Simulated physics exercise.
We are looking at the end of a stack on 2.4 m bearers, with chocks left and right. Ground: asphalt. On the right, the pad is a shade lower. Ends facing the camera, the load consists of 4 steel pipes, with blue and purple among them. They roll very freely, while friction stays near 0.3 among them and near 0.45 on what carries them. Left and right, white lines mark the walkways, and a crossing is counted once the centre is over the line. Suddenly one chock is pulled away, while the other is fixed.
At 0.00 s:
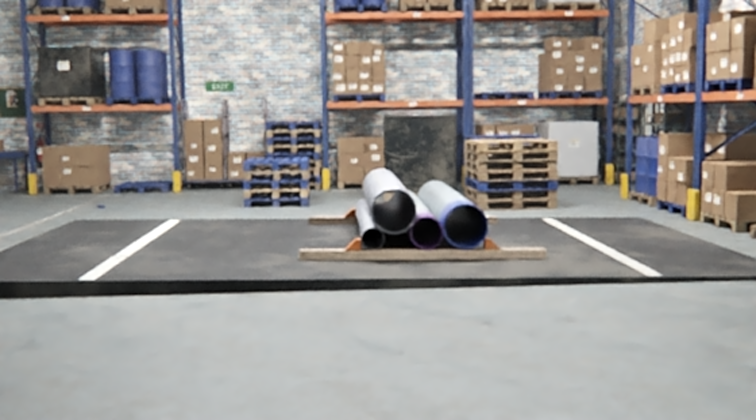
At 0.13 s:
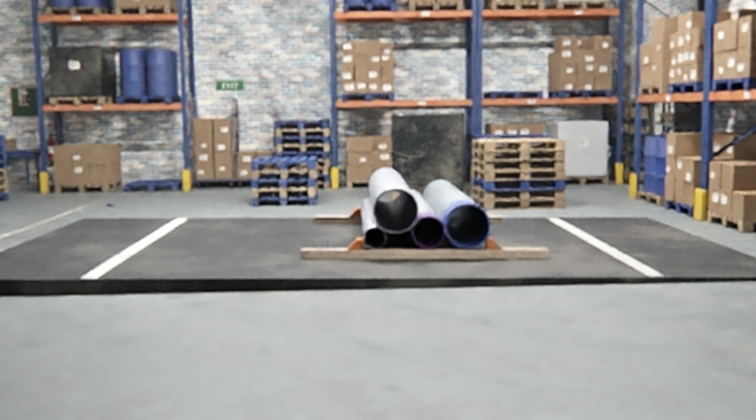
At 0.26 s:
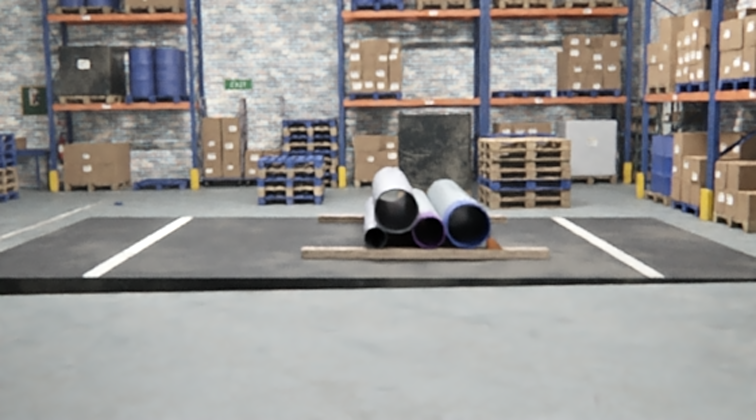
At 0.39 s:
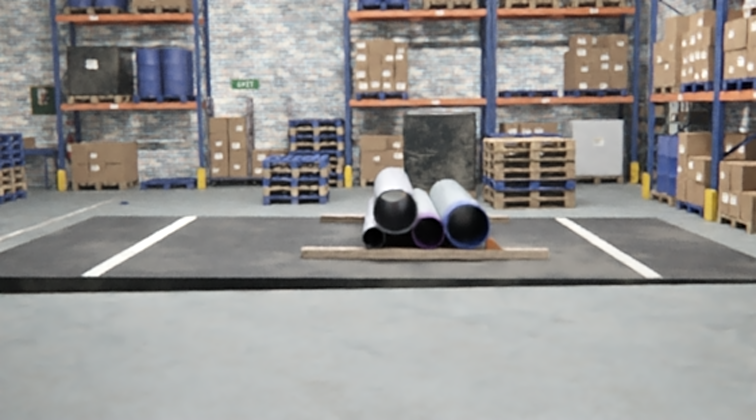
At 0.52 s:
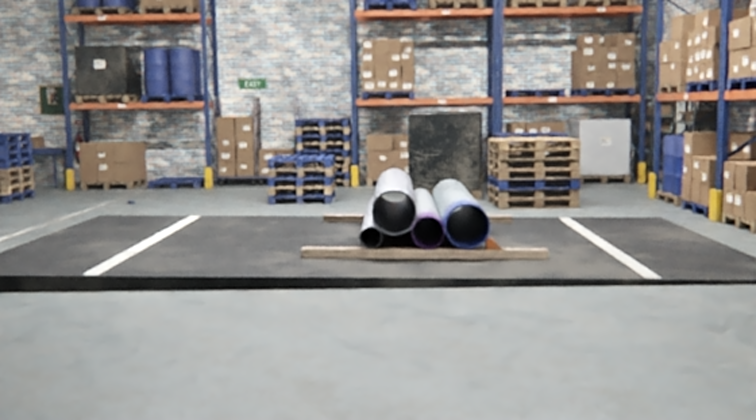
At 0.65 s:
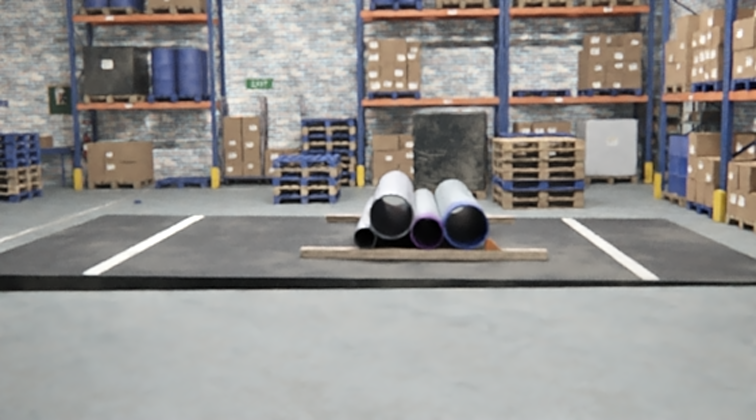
Four stacked pipes resting on timber in a warehouse, the left chock coming away and the pipes shifting slightly left.
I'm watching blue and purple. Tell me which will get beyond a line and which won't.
Blue - won't, purple - won't.
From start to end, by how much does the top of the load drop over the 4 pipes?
Some 15 centimetres.
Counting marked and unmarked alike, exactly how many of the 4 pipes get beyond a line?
That comes to 0 in total.
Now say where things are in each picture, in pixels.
The first picture shows blue (466, 227), purple (427, 233); both chocks in; lines at (113, 262) and (623, 258); the pad is a shade lower on the right; 3 of the 4 form the bottom row.
The second picture shows blue (468, 227), purple (429, 233).
The third picture shows blue (469, 226), purple (429, 233); left chock gone.
The fourth picture shows blue (468, 227), purple (429, 233).
The fifth picture shows blue (468, 227), purple (428, 233).
The sixth picture shows blue (467, 227), purple (427, 233); lines at (122, 257) and (626, 261).
By 1.0 s, blue is on the bearers, 80 cm from the bearers' right end; purple is on the bearers, 115 cm from the bearers' right end; 0 past a line.
Finally (5.3 s), blue is on the bearers, 80 cm from the bearers' right end; purple is on the bearers, 115 cm from the bearers' right end; 0 past a line.
